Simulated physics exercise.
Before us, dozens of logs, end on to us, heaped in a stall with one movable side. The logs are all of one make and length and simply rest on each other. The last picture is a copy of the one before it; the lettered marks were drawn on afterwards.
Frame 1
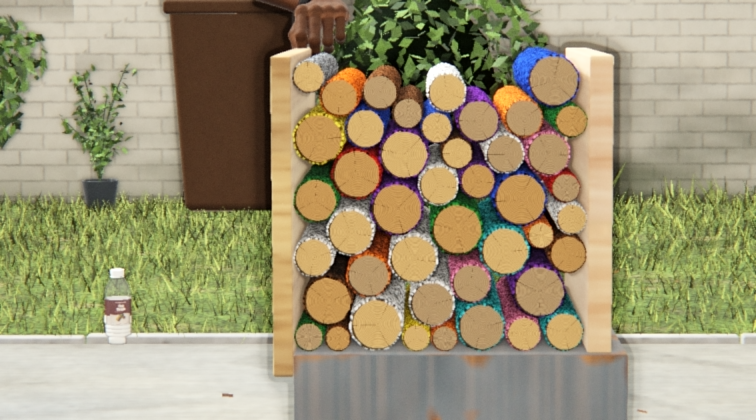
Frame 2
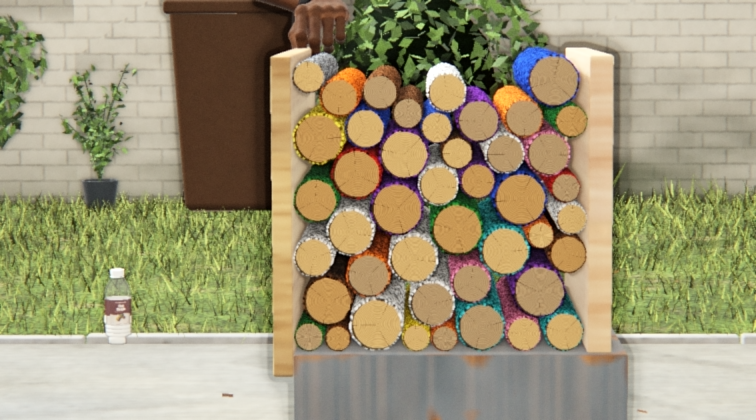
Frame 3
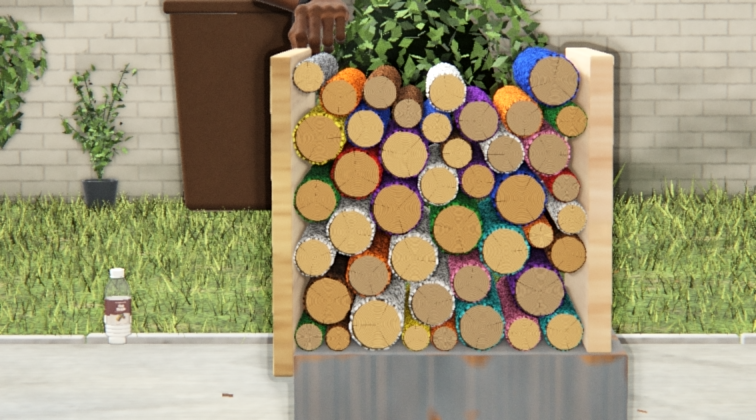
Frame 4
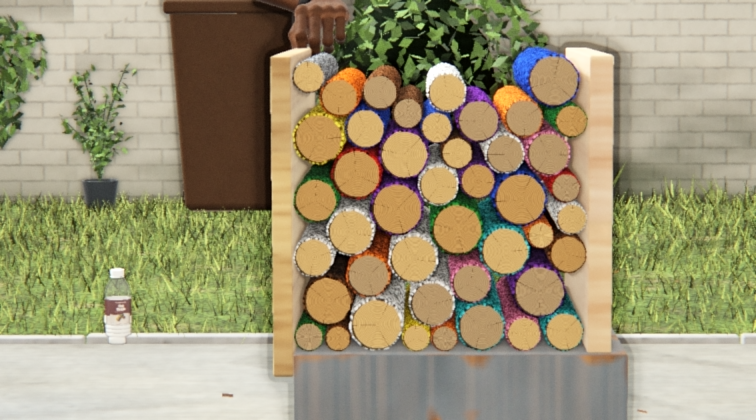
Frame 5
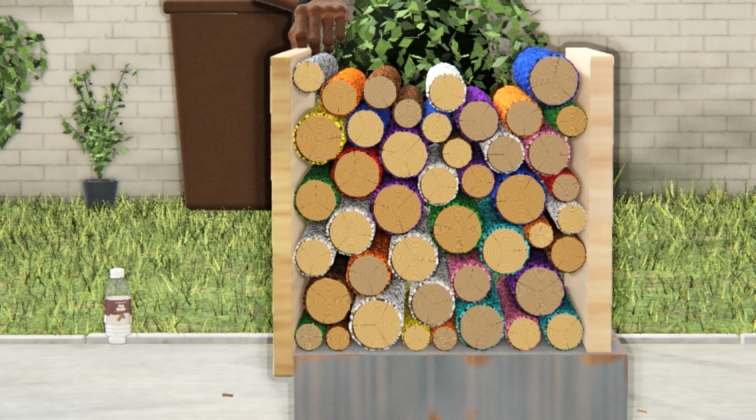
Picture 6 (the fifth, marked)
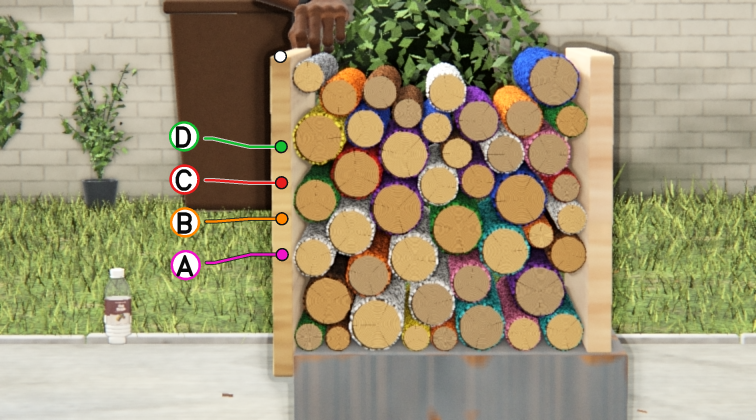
A big stack of colorful-barked logs sat piled between two wooden boards, with a brown bin, a leafy bush and a small bottle around it, and nothing visibly moved the whole time.
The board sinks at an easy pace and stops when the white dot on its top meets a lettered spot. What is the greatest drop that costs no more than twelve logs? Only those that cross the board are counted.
At most to A.
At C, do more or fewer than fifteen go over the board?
Fewer than fifteen.
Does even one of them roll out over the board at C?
Yes, at C.
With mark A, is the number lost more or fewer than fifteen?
Fewer than fifteen.
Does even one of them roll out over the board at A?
Yes, at A.
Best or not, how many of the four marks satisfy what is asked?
The number is four.
On the marked copy, A at (282, 254); B at (282, 218); C at (282, 183); D at (281, 147); the white dot at (281, 56).
With A. Early on, top of the board (292, 148).
Further on, top of the board (293, 248).
At the end, top of the board (293, 253), about nine out over the board.
As for the rest, B three out over the board; C one out over the board; D none out over the board.
